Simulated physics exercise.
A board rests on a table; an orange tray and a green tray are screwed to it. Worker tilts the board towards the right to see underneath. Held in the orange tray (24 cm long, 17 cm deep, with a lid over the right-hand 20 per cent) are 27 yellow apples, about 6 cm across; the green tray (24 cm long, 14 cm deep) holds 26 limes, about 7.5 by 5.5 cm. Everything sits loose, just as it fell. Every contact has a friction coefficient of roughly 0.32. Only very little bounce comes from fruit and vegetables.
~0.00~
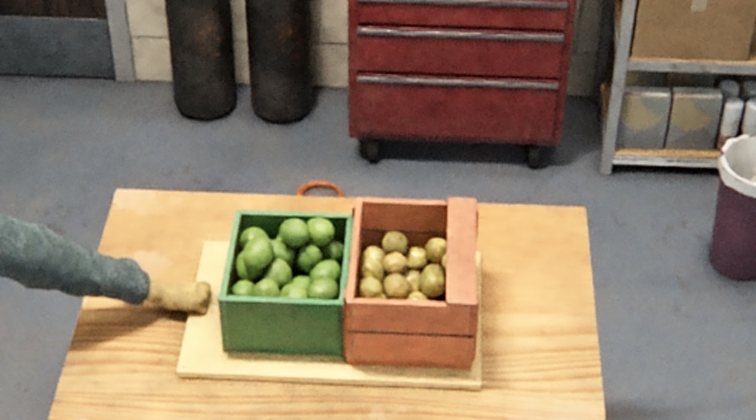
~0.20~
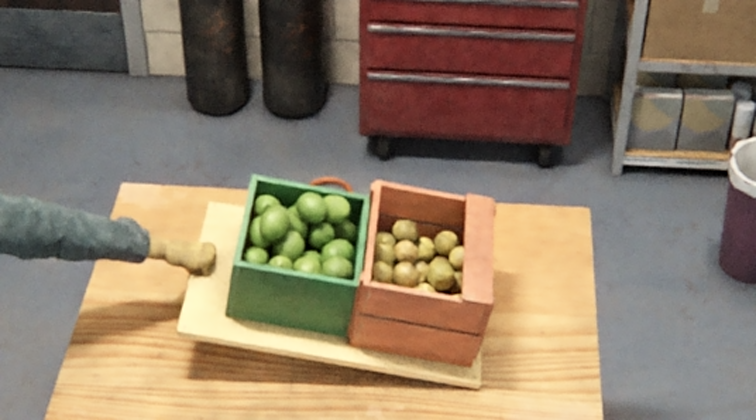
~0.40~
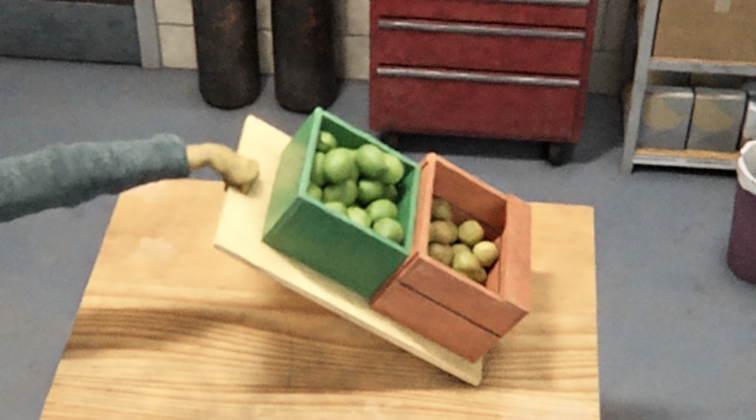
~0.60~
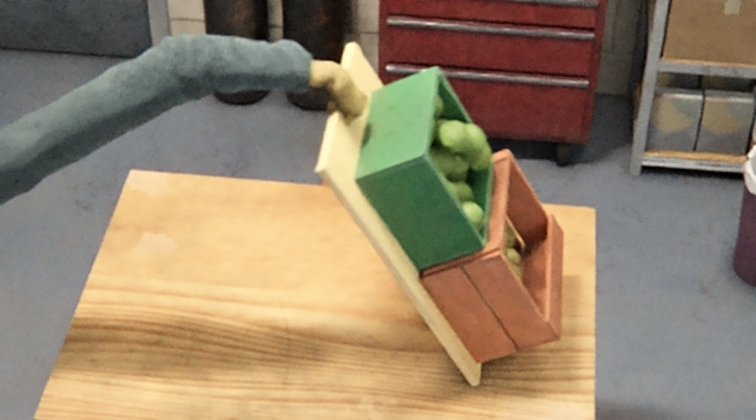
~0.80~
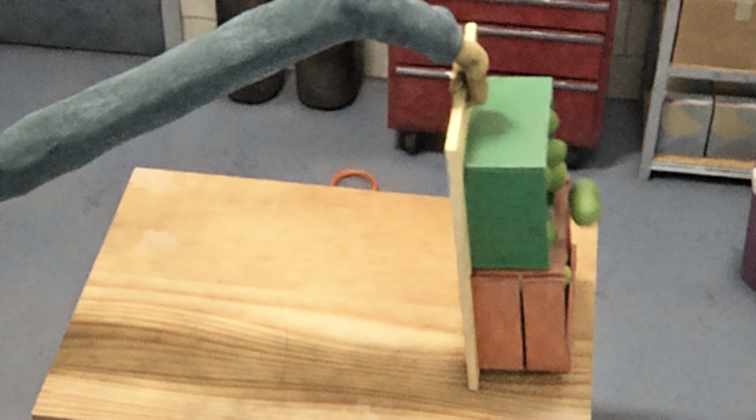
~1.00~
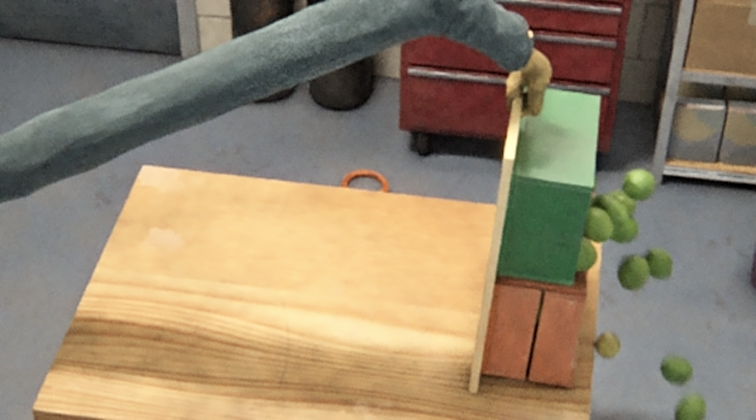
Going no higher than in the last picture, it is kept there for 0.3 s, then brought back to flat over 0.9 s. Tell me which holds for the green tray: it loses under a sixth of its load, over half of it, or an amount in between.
It loses over half of its load.
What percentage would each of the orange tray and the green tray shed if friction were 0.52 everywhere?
That would cost the orange tray 10 and the green tray 90 per cent of the load.
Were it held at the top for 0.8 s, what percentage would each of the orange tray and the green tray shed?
With that change, orange tray sheds 20 percent and green tray sheds 80 percent.
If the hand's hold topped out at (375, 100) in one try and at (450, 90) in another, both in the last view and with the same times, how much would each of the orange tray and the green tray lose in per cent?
Orange tray: 0 %, then 0 %; green tray: 20 %, then 40 %.
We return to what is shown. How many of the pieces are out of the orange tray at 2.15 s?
Roughly, out by then: Orange tray 5.
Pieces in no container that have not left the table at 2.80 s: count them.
About 0.
After 1.29 s, tilt 93°; 3 of 27 out of the orange tray and 17 of 26 out of the green tray.
After 1.65 s, tilt 62°; 5 of 27 out of the orange tray and 21 of 26 out of the green tray.
After 2.15 s, tilt 1°; 5 of 27 out of the orange tray and 21 of 26 out of the green tray.
Final count (at 2.80 s), 5 of 27 out of the orange tray and 21 of 26 out of the green tray. Asked share, 21 of 26, 81 per cent.
